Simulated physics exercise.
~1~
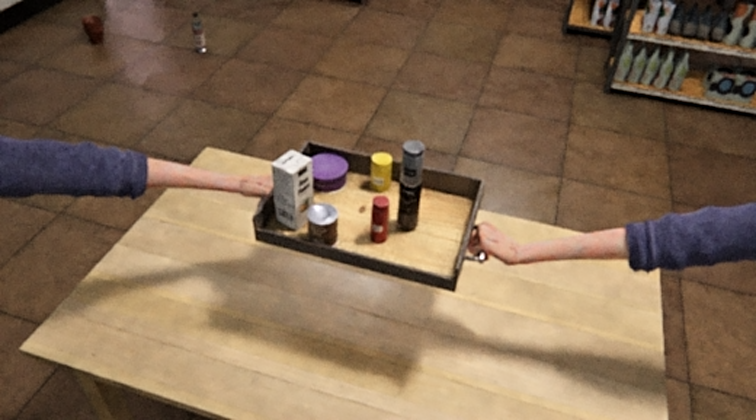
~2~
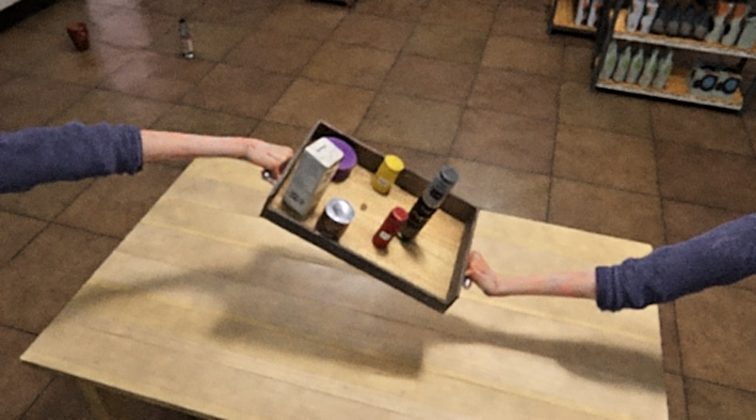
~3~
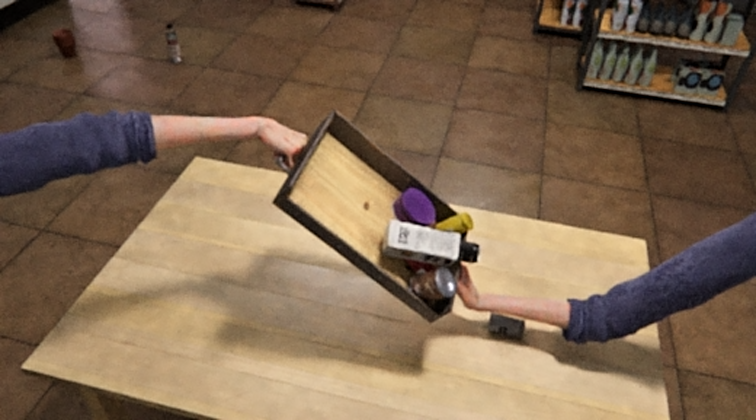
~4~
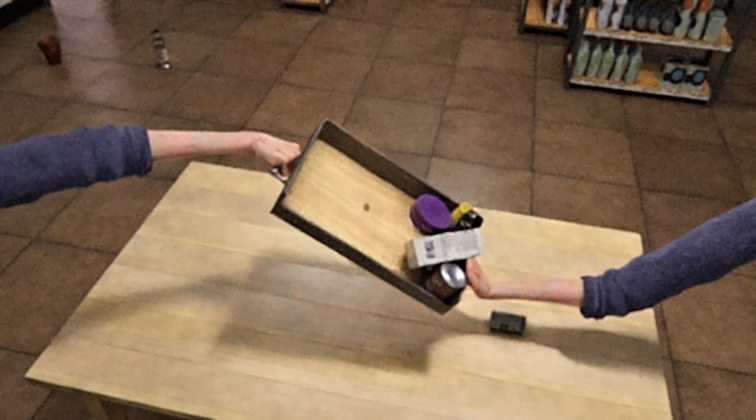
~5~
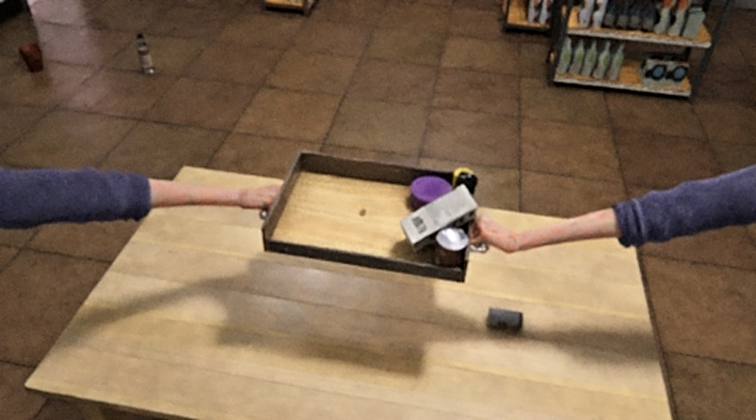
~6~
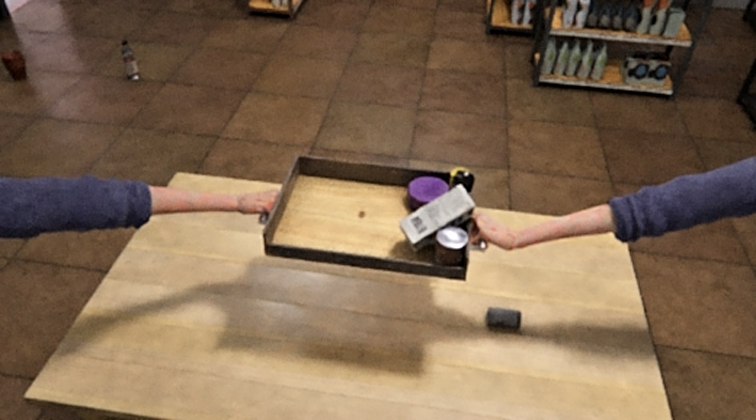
Hands tip a crate down to the right, spilling one shaker, then level it.
